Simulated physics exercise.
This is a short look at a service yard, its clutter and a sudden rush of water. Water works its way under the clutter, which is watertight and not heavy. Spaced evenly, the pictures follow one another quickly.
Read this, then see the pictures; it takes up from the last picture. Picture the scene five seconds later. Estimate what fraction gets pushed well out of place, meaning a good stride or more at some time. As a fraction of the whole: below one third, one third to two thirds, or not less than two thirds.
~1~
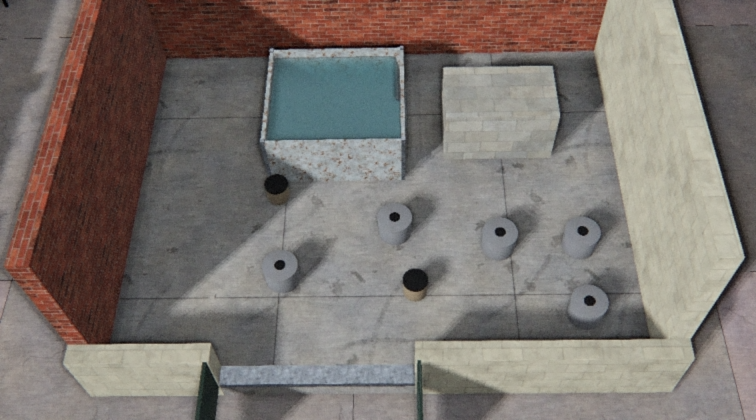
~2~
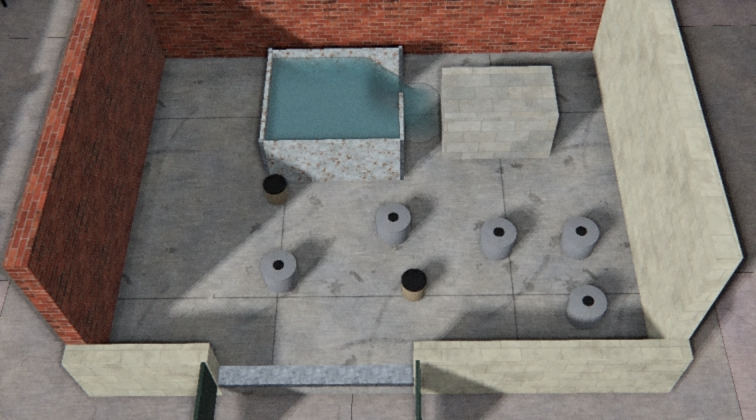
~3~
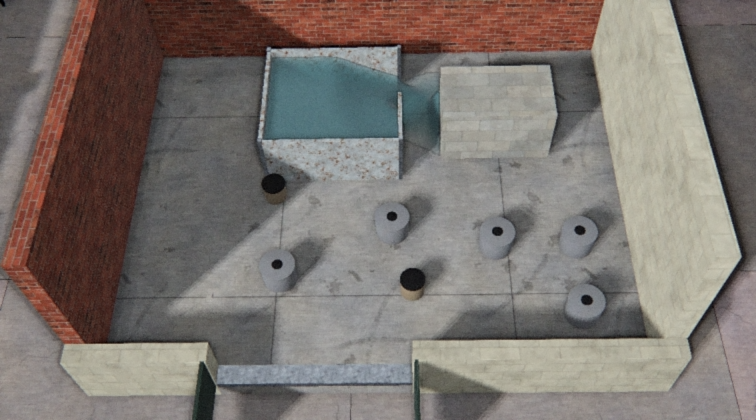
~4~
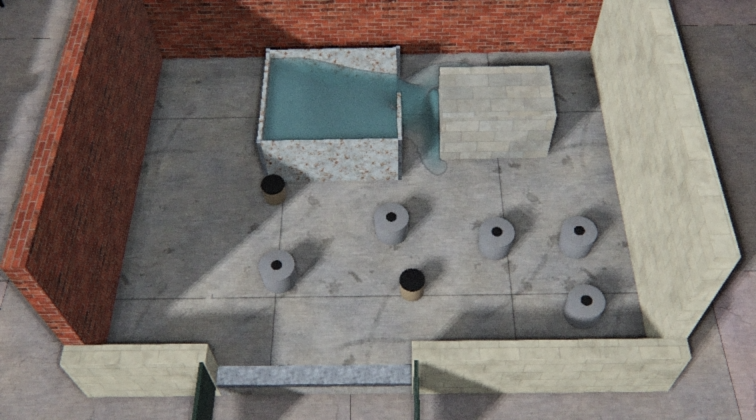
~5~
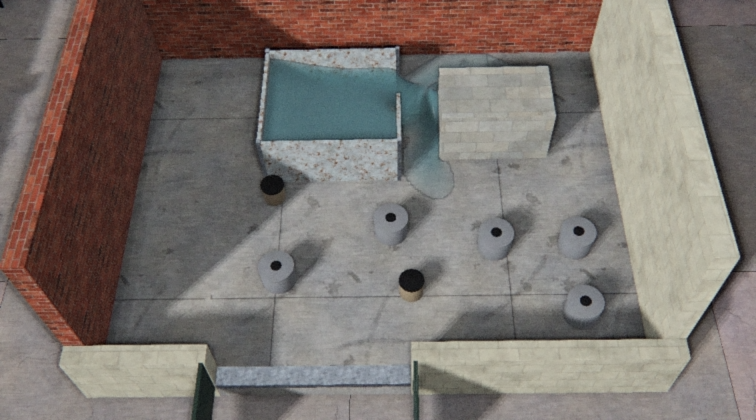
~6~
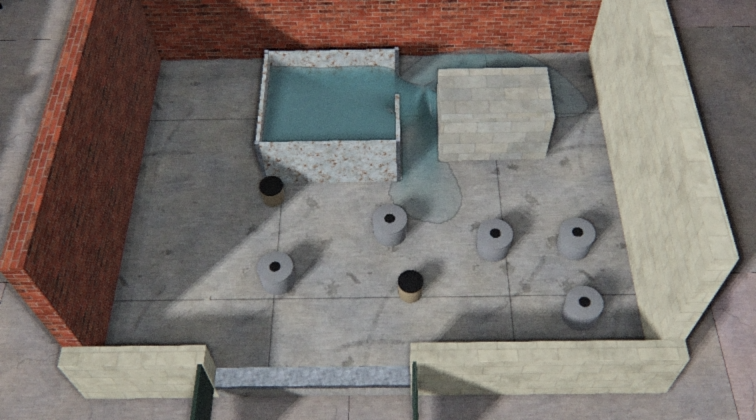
The fraction is not less than two thirds.
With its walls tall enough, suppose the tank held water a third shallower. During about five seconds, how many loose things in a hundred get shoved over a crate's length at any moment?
Something like 60 percent.
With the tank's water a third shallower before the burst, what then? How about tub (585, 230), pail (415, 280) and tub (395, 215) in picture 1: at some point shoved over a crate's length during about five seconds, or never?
The first reached the mark, the second reached the mark, the third reached the mark.
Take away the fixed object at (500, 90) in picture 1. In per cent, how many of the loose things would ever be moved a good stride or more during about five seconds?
That comes to 60 in a hundred.
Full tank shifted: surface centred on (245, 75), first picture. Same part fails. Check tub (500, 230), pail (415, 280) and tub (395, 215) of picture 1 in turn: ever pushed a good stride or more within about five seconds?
Result per object - went far, went far, went far.
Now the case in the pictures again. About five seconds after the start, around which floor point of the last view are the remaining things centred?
Near (378, 295).
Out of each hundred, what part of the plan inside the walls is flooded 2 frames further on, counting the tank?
25 in a hundred, roughly.
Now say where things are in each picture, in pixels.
In the first frame, a tub at (583, 231) rests on the ground; a pail at (276, 184), on the bottom; 0 of 7 have shifted.
In the second frame, a tub at (581, 231), on the bottom; a pail at (275, 184), on the bottom; 0 of 7 have shifted.
In the third frame, a tub at (580, 231) rests on the ground; a pail at (273, 183), on the bottom; 0 of 7 have shifted.
In the fourth frame, a tub at (579, 231) rests on the ground; a pail at (273, 184), on the bottom; 0 of 7 have shifted.
In the fifth frame, a tub at (579, 231), on the bottom; a pail at (272, 184), on the bottom; 0 of 7 have shifted.
In the sixth frame, a tub at (578, 232), on the bottom; a pail at (271, 185), on the bottom; 0 of 7 have shifted.
A moment on, 0 of 7 are well off their spots; 0 afloat.
Next, 2 of 7 are well off their spots; 1 afloat.
Later, 4 of 7 are well off their spots; 3 afloat.
In the end, 5 of 7 are well off their spots, and 5 have been at some point; 3 afloat.
